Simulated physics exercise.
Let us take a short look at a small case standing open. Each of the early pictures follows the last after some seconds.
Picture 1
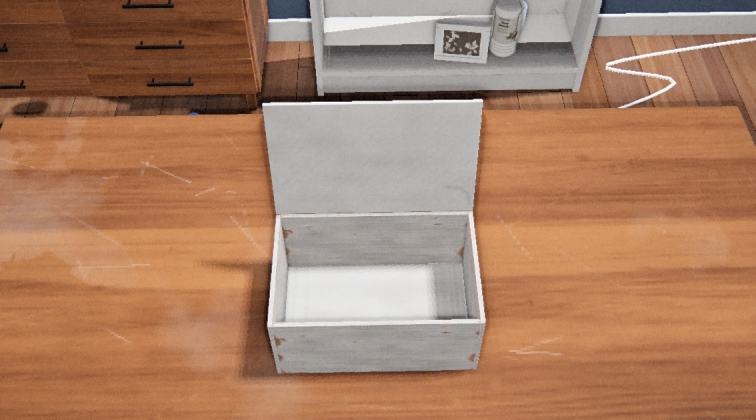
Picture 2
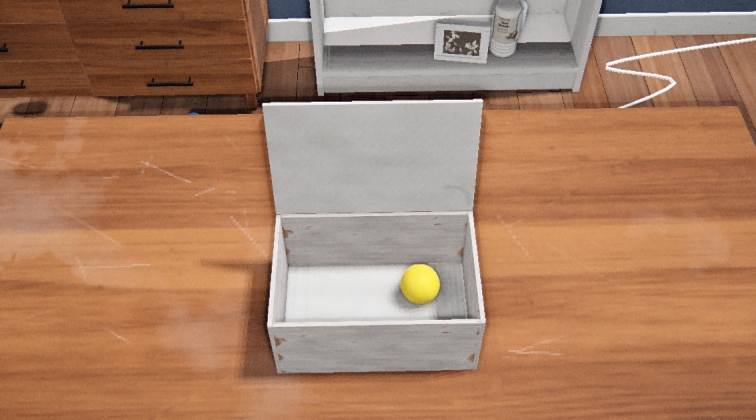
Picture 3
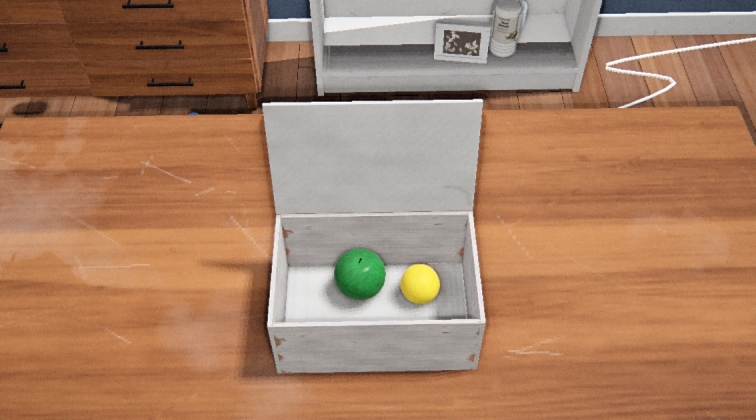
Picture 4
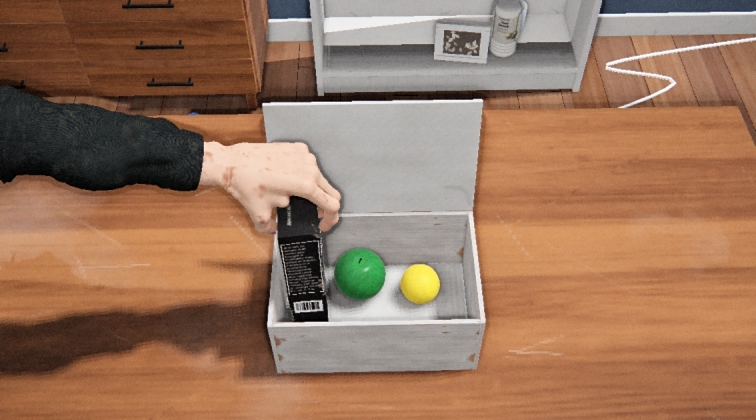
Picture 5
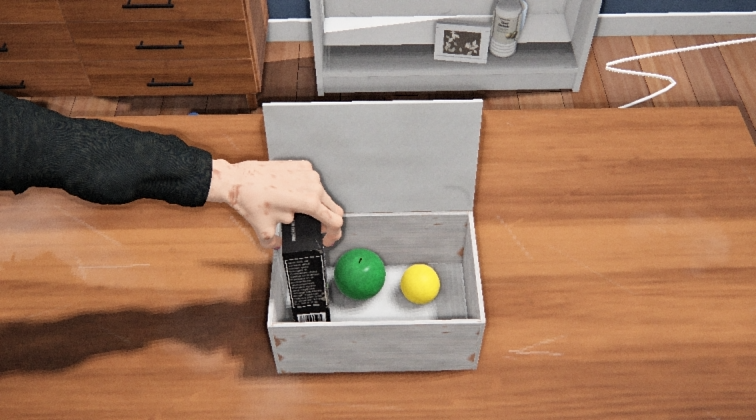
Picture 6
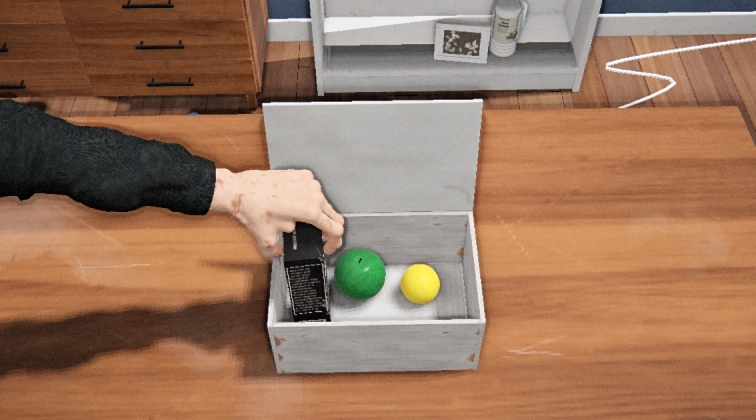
A hand in a dark sleeve lowered a black carton into the left side of an open white box, after a yellow ball and then a green apple had appeared inside.
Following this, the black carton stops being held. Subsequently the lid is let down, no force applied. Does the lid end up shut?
Yep, the box doesn't get its lid on.
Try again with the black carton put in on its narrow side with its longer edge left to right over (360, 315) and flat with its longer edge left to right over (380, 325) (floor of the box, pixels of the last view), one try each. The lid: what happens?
First time it drops into place, and next time it drops into place.
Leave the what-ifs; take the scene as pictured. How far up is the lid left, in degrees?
Some 50 degrees above the rim, more or less.
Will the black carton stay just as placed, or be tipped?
As it turns out, it keeps its original angle.
Then, 1.10 s on from there, lid starting down.
Then, 1.40 s on from there, lid 72° above the rim.
Then, 1.70 s on from there, lid 52° above the rim.
In the end, lid 49° above the rim; all 3 unmoved. At the end, from the last picture's camera, black carton near (311, 285).
